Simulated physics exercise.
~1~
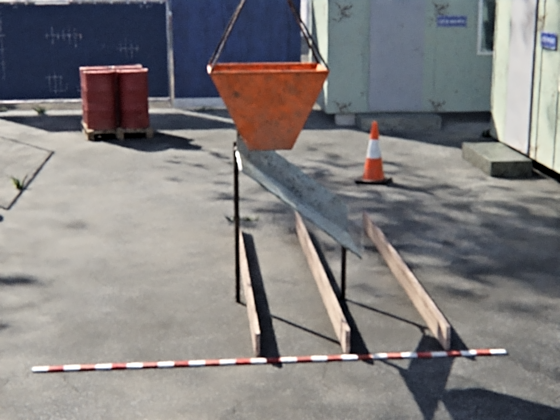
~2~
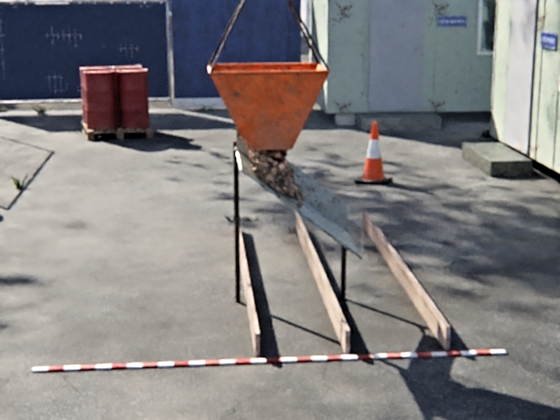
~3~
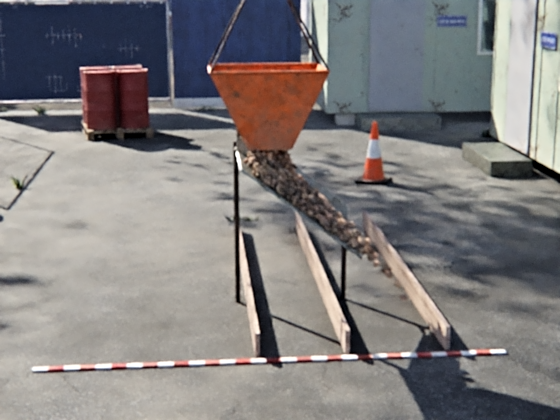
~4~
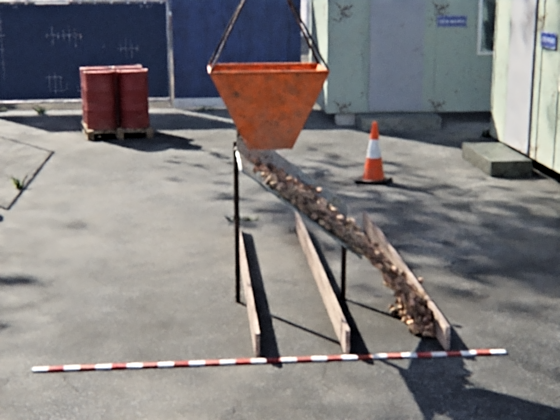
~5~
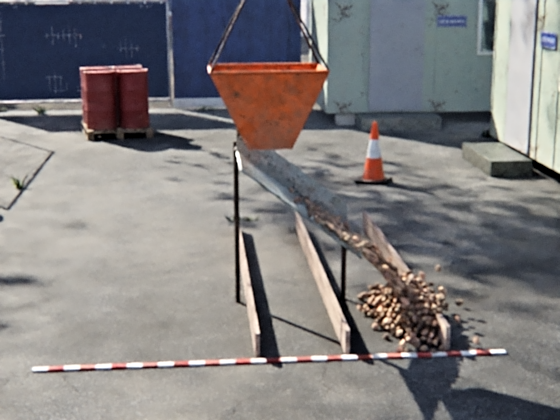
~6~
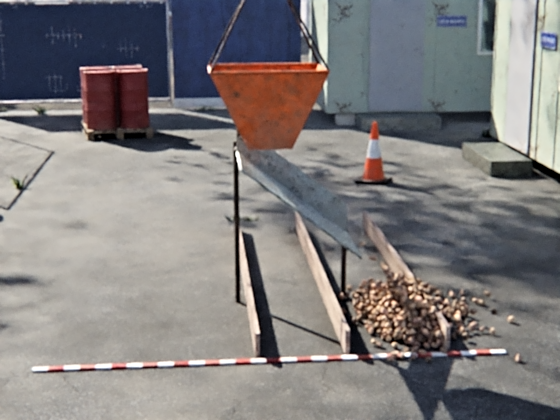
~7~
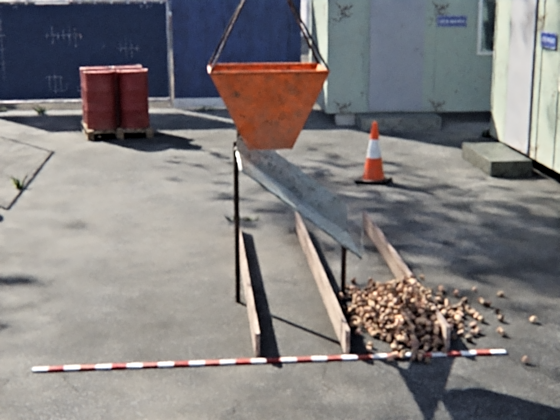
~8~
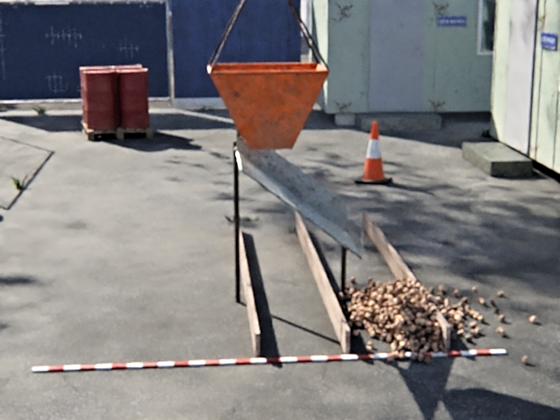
An orange skip hung still above a sloping metal chute and let out a load of brown stones, which slid down to the right and piled up between the right-hand planks, with a few spilling out past the far right plank.
